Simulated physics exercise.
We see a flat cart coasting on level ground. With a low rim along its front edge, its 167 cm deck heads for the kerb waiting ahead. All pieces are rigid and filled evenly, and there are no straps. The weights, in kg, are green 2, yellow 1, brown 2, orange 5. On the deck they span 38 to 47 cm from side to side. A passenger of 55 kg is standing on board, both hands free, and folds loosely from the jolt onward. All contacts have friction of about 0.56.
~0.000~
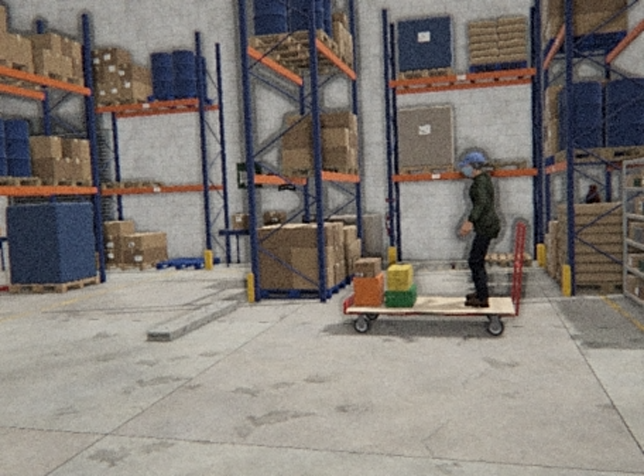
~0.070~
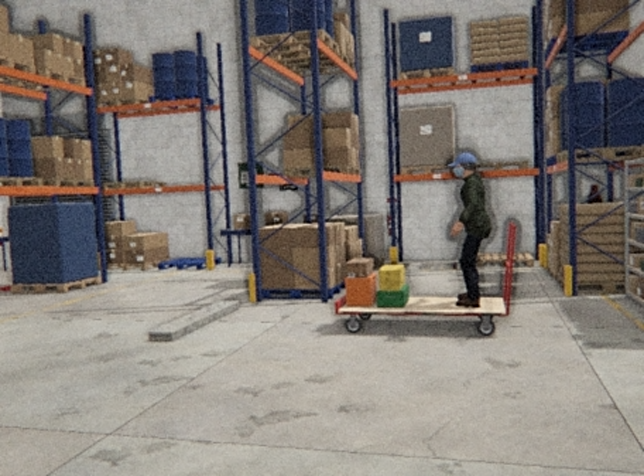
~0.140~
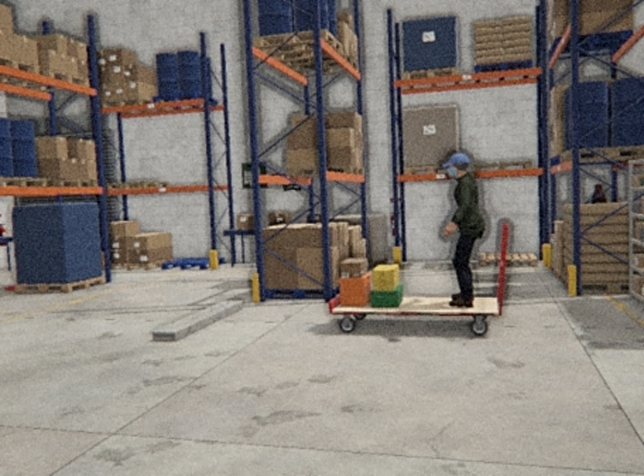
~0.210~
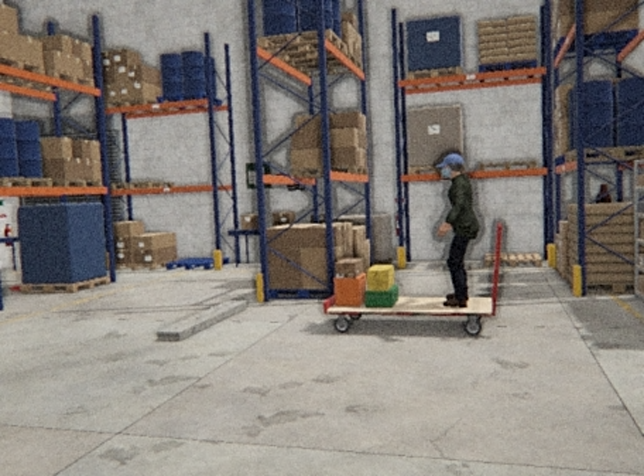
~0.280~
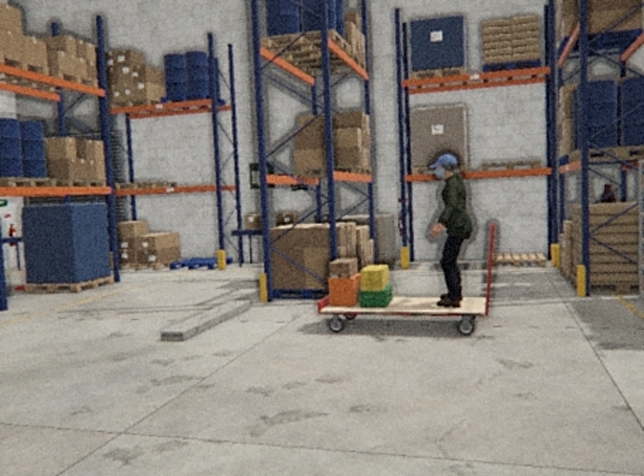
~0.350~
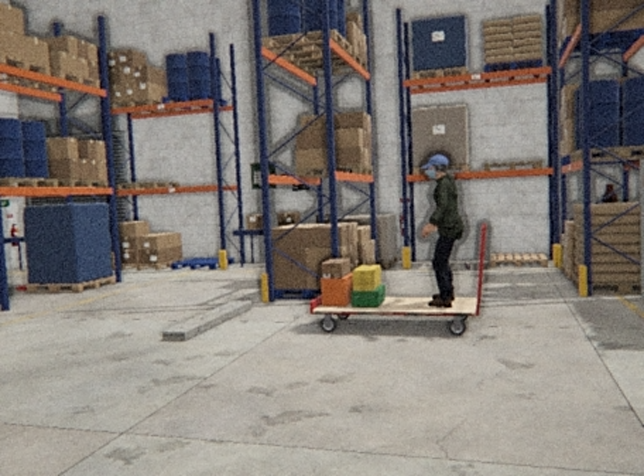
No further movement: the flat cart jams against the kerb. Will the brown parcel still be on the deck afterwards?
Over the edge.
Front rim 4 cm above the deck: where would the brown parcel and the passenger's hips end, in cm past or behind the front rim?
So the brown one settles 40 cm beyond the rim and the hips 110 cm short of it.
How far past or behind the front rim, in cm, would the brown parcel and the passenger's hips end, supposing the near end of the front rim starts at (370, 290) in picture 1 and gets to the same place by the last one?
Brown 40 past, hips 80 behind.
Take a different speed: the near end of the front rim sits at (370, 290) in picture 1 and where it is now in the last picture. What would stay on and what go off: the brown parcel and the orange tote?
Result: Brown gone, orange secure.
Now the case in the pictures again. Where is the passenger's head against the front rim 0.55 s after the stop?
Position: Approx. 50 cm behind the front rim.
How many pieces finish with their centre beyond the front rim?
The number of pieces is 1.
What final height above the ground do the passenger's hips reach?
Roughly 55 cm.
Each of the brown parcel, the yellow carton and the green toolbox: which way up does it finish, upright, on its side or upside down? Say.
When everything stops, the brown one sits with its base skyward, the yellow one the right way up, and the green one the right way up.
After 1.24 s the deck stops.
After 1.79 s the brown parcel is 20 cm past the rim, tilted 110°, near (200, 304) in the last picture's view.
After 2.24 s the brown parcel is 33 cm past the rim, tilted 180°, near (191, 316) in the last picture's view.
Final state at 3.2 s, past the rim, brown parcel; behind it, green toolbox, yellow carton, orange tote and the passenger's hips.
